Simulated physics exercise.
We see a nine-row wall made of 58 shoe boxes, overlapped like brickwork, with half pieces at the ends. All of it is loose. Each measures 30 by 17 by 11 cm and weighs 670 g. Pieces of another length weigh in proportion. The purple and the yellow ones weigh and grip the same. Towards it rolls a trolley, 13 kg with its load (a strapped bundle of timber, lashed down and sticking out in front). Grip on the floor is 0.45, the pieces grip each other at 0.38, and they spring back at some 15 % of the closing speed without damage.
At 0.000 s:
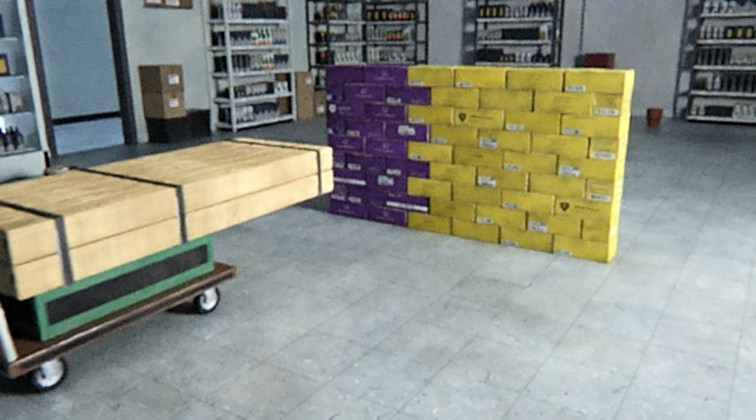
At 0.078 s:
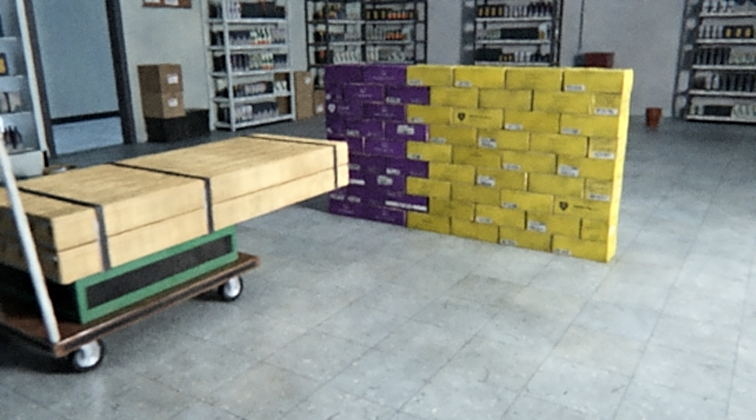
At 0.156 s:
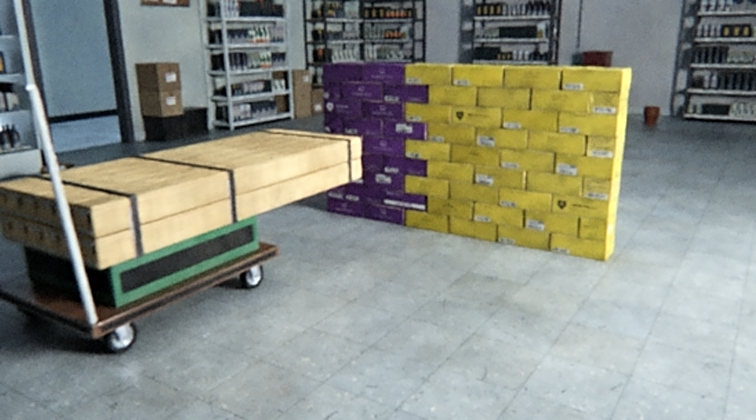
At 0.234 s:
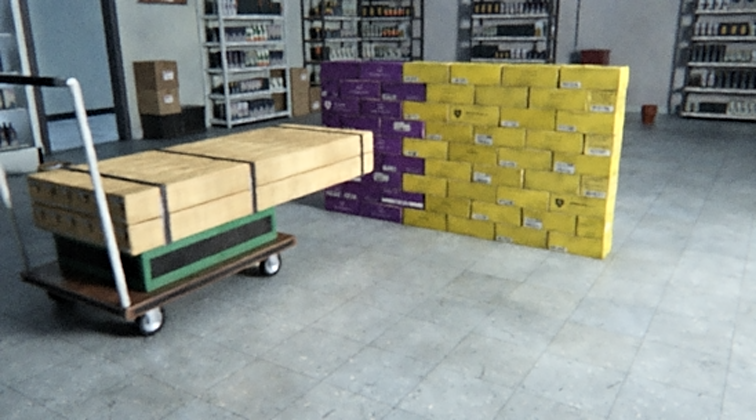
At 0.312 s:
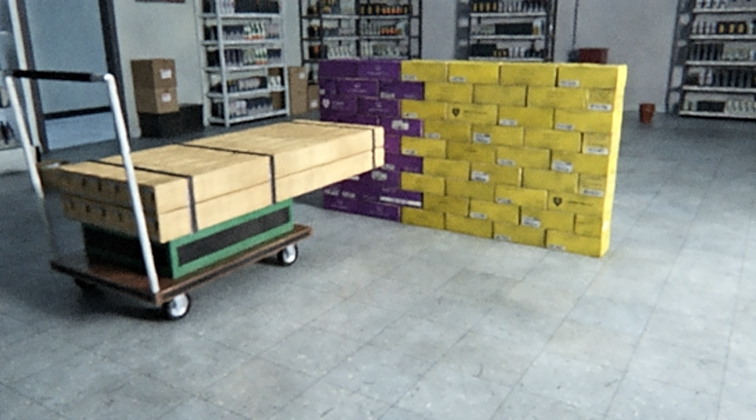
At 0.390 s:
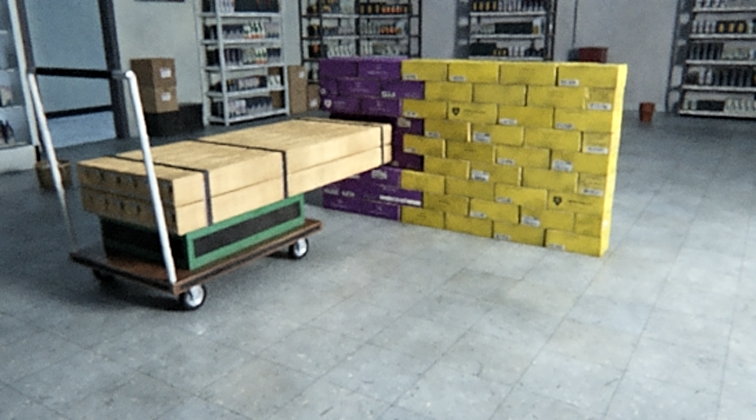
A trolley strapped with long, pale boxes rolled in from the left toward a purple and yellow wall of stacked boxes, until its overhanging front end pushed slightly in among the purple ones.
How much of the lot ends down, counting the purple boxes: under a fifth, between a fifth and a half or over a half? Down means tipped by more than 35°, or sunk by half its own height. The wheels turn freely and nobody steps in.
The part is more than a half.
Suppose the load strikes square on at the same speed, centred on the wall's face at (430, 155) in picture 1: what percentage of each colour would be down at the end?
Then purple 70, yellow 60 per cent.
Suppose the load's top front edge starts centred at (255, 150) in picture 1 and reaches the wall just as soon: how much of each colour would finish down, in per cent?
In that case purple 90, yellow 20 per cent.
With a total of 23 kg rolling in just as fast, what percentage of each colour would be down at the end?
Then purple 90, yellow 20 per cent.
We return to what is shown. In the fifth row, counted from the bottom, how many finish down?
3 of them.
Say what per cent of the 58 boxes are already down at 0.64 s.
By then 10 per cent.
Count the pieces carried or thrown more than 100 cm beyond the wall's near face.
Roughly 4 of them.
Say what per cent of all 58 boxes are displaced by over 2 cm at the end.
50 per cent.
By 0.64 s, load 32 cm past the wall's line, still rolling; 7 of the 22 purple boxes down (7 of 58 in all colours); top purple box tilted 12°.
By 1.12 s, load 64 cm past the wall's line, still rolling; 18 of the 22 purple boxes down (26 of 58 in all colours); top purple box tilted 64°, 16 cm lower; top yellow box tilted 38°.
By 1.62 s, load 86 cm past the wall's line, still rolling; 18 of the 22 purple boxes down (27 of 58 in all colours); top purple box on its side; top yellow box on its side.
When it is over (2.8 s), load 93 cm past the wall's line, stopped; 18 of the 22 purple boxes down (27 of 58 in all colours); top purple box on its side; top yellow box upside down. That is 82 per cent. In pixels of the last frame, middles, top purple box near (427, 171), top yellow box near (637, 224).
